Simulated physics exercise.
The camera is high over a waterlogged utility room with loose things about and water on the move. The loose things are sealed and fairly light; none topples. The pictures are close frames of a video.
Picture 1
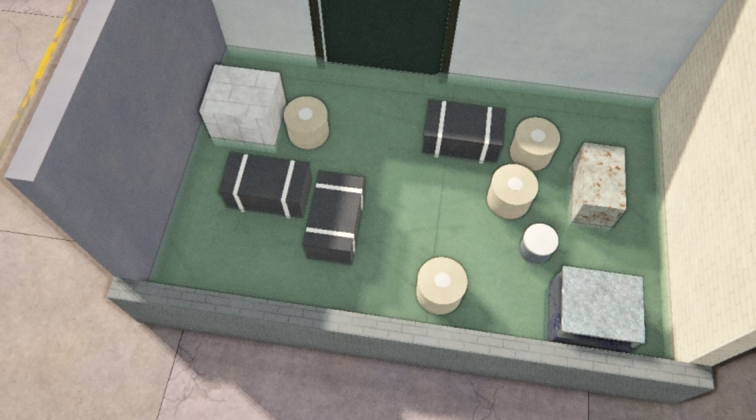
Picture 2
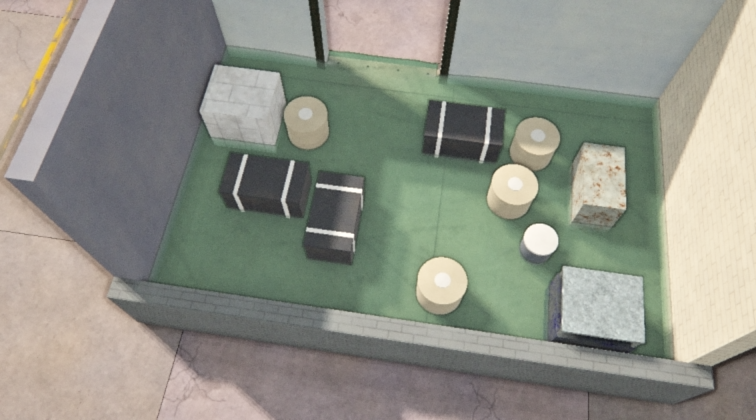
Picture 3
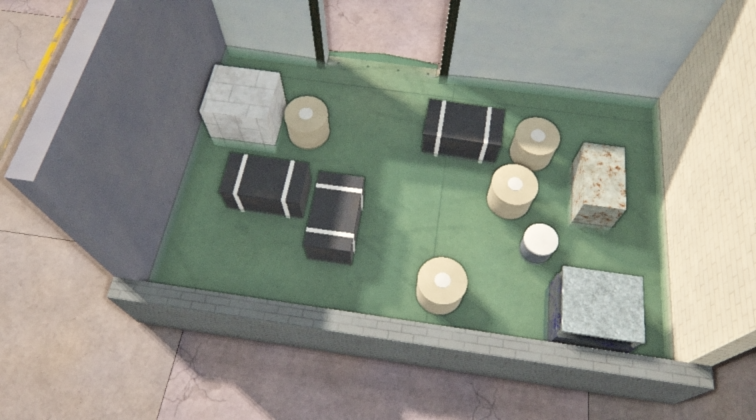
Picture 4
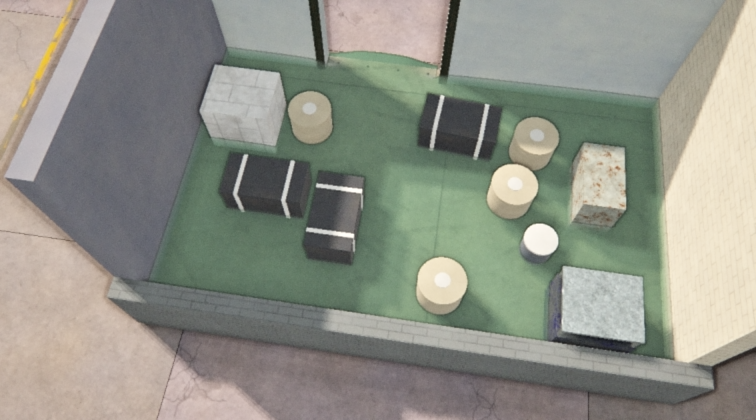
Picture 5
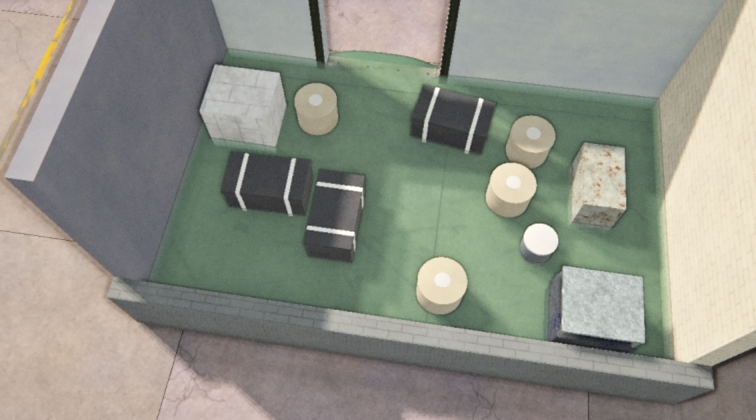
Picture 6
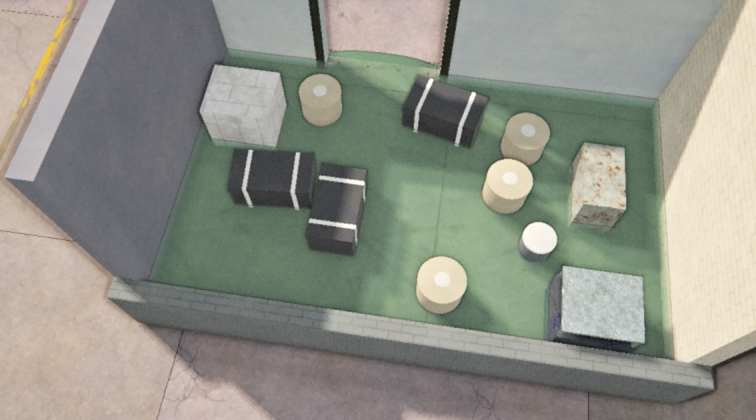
The dark door at the back of a flooded green room vanished, leaving an opening, and after a brief stillness a cream tub and a black trunk drifted toward it, with other floating things shifting slightly.
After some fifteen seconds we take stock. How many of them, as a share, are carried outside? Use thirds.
That comes to at least two thirds.
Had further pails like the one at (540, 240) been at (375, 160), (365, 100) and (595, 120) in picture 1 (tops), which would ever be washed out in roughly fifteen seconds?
One after the other: Out, carried outside, carried outside.
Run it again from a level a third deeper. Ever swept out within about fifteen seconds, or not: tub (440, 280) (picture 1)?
For that one: Left behind.
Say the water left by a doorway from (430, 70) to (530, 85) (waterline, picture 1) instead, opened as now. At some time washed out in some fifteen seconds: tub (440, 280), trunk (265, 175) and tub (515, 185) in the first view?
In turn: Still in, still in, out.
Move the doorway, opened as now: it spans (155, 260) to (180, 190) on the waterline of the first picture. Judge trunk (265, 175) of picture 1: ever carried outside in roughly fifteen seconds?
Verdict: Out.
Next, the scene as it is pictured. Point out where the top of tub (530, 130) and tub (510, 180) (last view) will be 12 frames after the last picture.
At about (438, 84) and (455, 133).
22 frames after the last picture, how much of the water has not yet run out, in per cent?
Roughly 58 per cent.
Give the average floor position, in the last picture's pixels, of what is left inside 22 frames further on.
Roughly at (443, 218).
A moment on, 0 of 8 are out; 8 afloat.
Next, 2 of 8 are out; 6 afloat.
Later, 6 of 8 are out; 2 afloat.
In the end, 6 of 8 are out; 2 afloat.
